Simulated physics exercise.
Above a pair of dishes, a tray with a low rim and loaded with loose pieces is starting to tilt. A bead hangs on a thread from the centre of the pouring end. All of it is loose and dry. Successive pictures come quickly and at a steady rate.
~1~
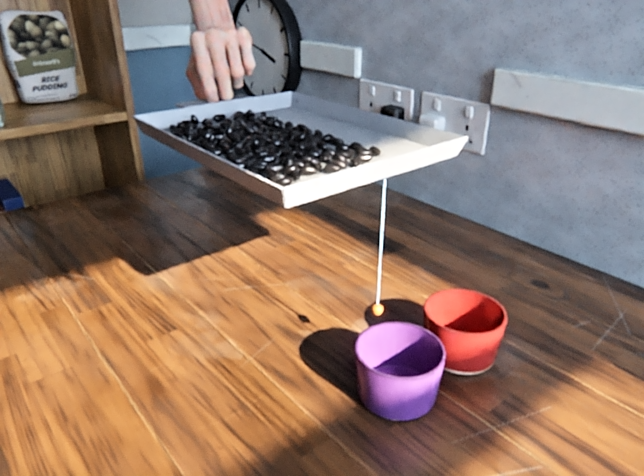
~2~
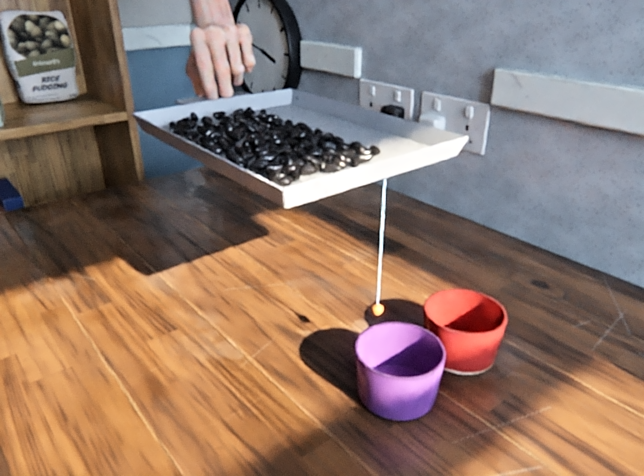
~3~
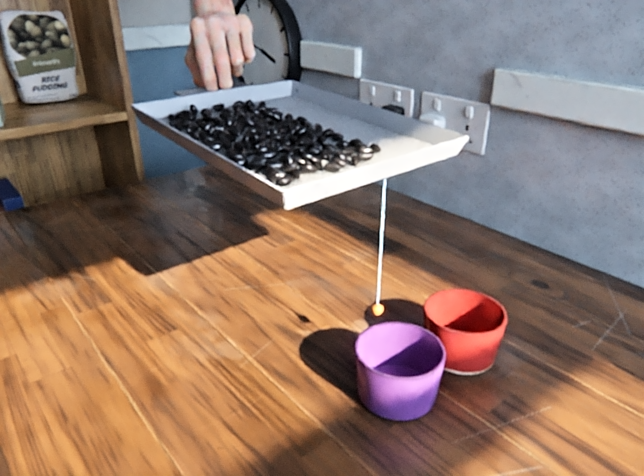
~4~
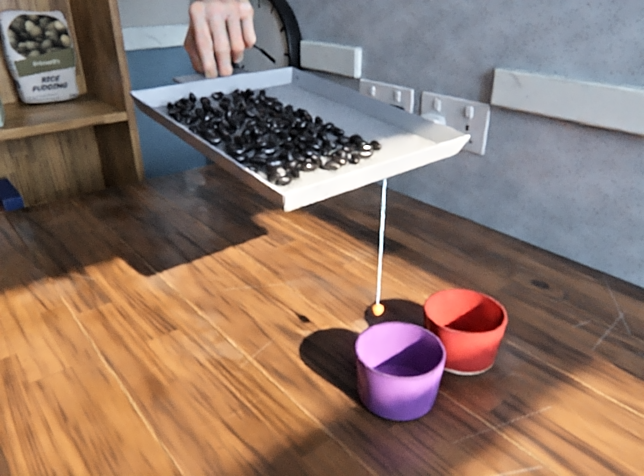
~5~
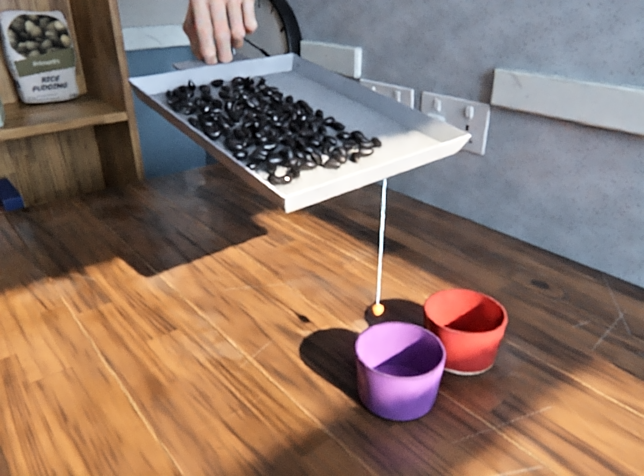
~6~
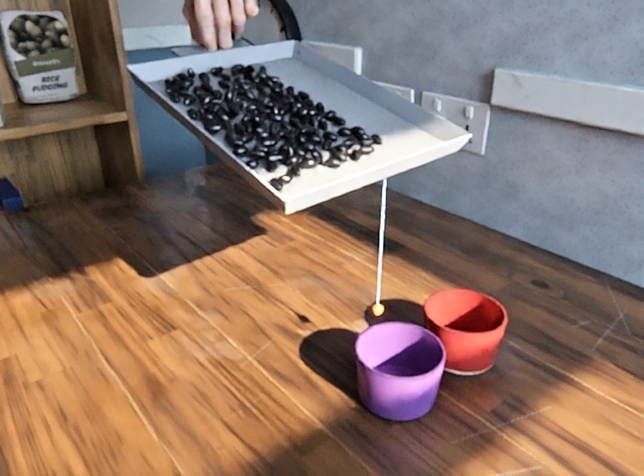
On a wooden worktop with a purple dish and a red dish, a hand slowly raised the far end of a pale tray of black beans, tilting it gently toward the front while the beans stayed heaped together.
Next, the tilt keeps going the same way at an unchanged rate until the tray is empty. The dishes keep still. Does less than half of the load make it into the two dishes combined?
In the end the dishes save the lesser share of it.
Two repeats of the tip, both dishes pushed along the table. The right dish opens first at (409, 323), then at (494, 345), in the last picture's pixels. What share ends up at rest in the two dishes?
About 30 and 10 per cent respectively.
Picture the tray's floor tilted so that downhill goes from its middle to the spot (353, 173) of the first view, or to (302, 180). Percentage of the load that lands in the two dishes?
In turn some 30 and 0 per cent.
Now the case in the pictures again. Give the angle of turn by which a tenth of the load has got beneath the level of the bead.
Roughly 95°.
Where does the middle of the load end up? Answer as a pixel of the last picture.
About (347, 444).
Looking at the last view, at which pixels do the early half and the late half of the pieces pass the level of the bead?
It goes through near (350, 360) first, then near (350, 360).
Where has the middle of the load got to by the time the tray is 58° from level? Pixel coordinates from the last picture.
Check around (322, 134) in the last picture.
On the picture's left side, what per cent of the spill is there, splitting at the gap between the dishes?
About 90 percent.
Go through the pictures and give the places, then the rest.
In the first picture, corners of the pouring end at (285, 184) and (458, 137), level; middle of the load at (263, 140), black beans; left dish at (432, 390); right dish at (496, 347); bead on its thread at (377, 309).
In the second picture, corners of the pouring end at (285, 185) and (458, 136), level; middle of the load at (263, 139).
In the third picture, corners of the pouring end at (286, 186) and (459, 136), tipped barely, lowest at the left corner; middle of the load at (263, 134).
In the fourth picture, corners of the pouring end at (286, 189) and (460, 135), tipped a little, lowest at the left corner; middle of the load at (263, 127).
In the fifth picture, corners of the pouring end at (287, 191) and (461, 134), tipped a little, lowest at the left corner; middle of the load at (263, 119).
In the sixth picture, corners of the pouring end at (287, 193) and (462, 133), tipped a little, lowest at the left corner; middle of the load at (264, 112); left dish at (432, 390); right dish at (496, 347).
Soon, tray tipped steeply; all on the tray.
A while on, tray tipped right over; about two thirds on the tray; a stray few in the left dish; a stray few in the right dish; a small part outside both; about a quarter in the air.
Towards the end, tray tipped past a quarter turn; about a quarter in the left dish; a stray few in the right dish; most outside both.
Finally, tray tipped past a quarter turn; about a quarter in the left dish; a stray few in the right dish; most outside both.
